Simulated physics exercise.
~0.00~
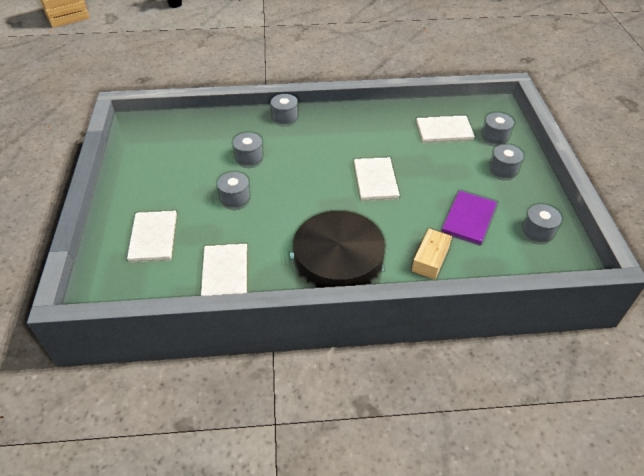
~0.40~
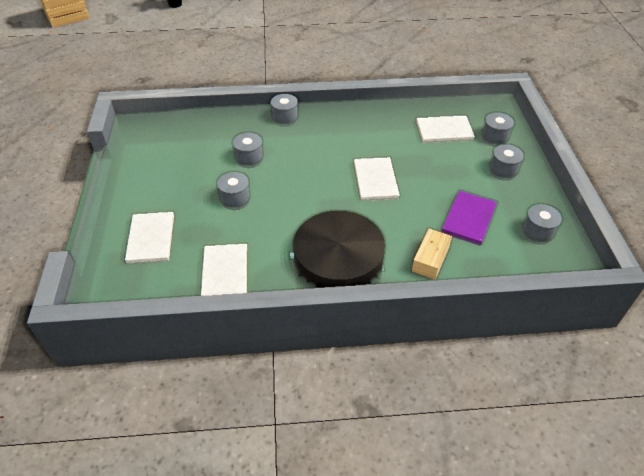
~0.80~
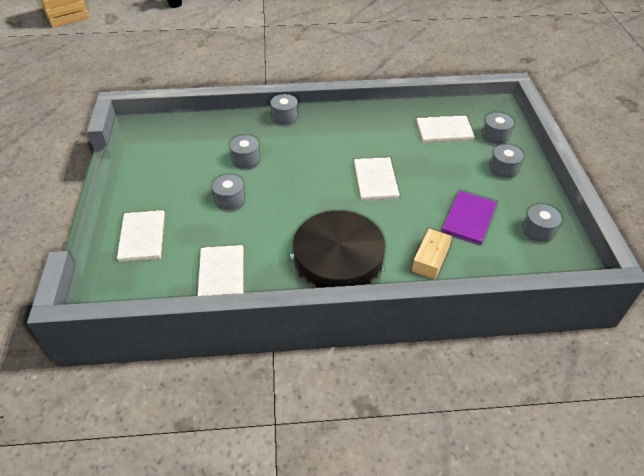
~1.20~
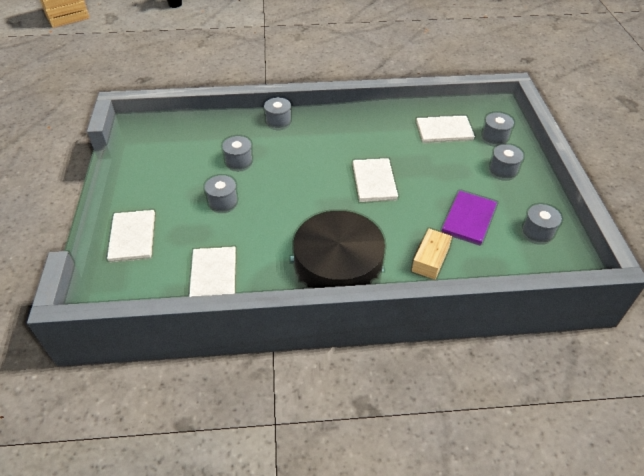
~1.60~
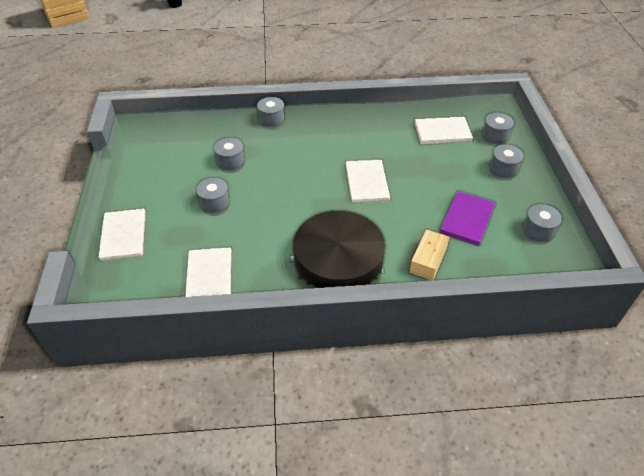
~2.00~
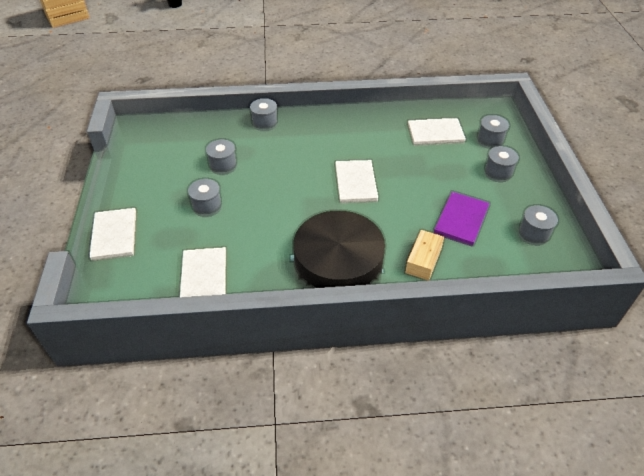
A framed pool of water lost the middle of its left wall, and the floating white sheets and grey tubs drifted slowly left, with the purple float and wooden block shifting slightly later.
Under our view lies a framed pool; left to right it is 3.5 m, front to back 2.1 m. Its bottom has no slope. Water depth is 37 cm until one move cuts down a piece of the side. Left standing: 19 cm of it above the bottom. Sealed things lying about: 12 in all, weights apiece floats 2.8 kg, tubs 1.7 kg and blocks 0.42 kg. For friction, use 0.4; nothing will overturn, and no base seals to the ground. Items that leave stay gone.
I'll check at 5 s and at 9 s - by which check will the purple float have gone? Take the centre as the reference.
It gets away after the last check or never.
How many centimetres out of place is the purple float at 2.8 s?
It has shifted about 10 cm.
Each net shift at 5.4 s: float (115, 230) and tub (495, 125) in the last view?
Result, in order - first: Gone out; second: 10 cm.
After 2.8 s the purple float is near (452, 215), 0.1 m from its start, afloat; 0 of 12 are out; 12 afloat.
After 5.4 s the purple float is near (447, 214), 0.2 m from its start, afloat; 1 of 12 are out; 11 afloat.
After 8.0 s the purple float is near (430, 212), 0.3 m from its start, afloat; 1 of 12 are out; 11 afloat.
After 12.0 s the purple float is near (419, 209), 0.4 m from its start, afloat; 1 of 12 are out; 11 afloat.
